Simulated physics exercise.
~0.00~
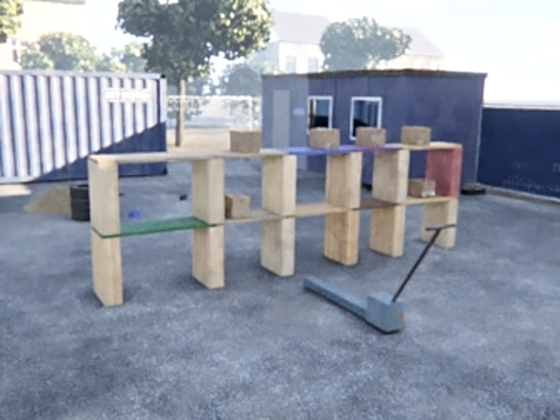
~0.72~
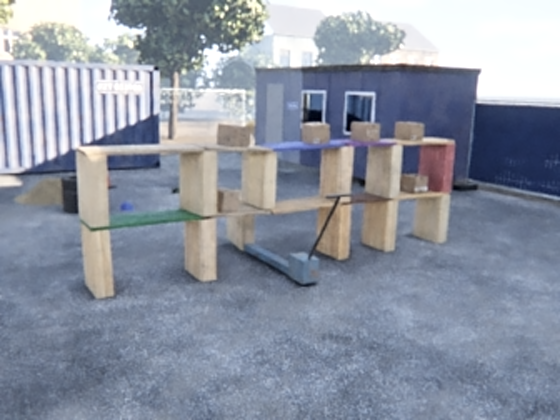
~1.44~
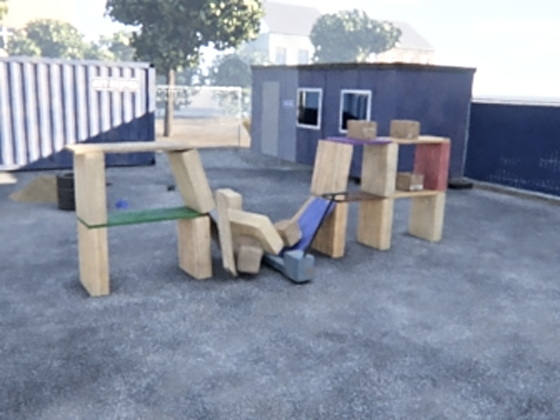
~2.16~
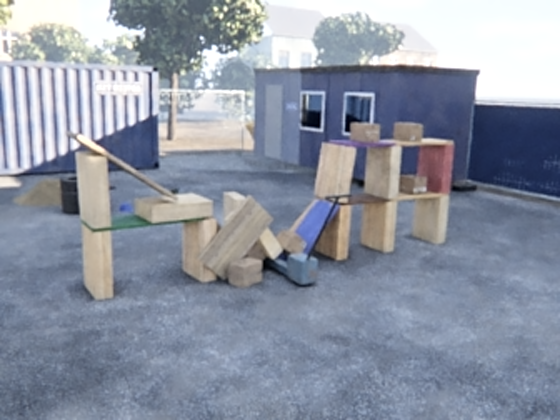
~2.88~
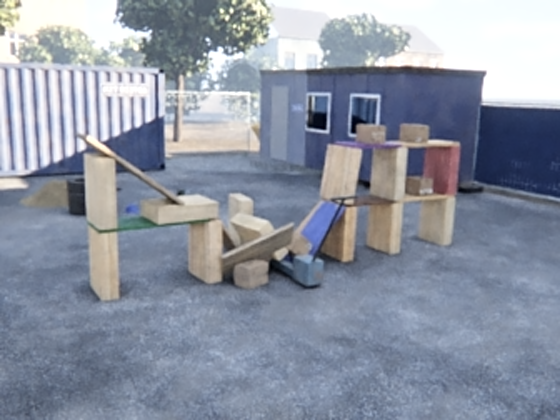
A long two-tier shelf of boards and wooden blocks stood in a yard as a low grey jack slid into its foot; the middle collapsed into a heap, the blue board tipping down, while the green, purple and red parts stayed up.
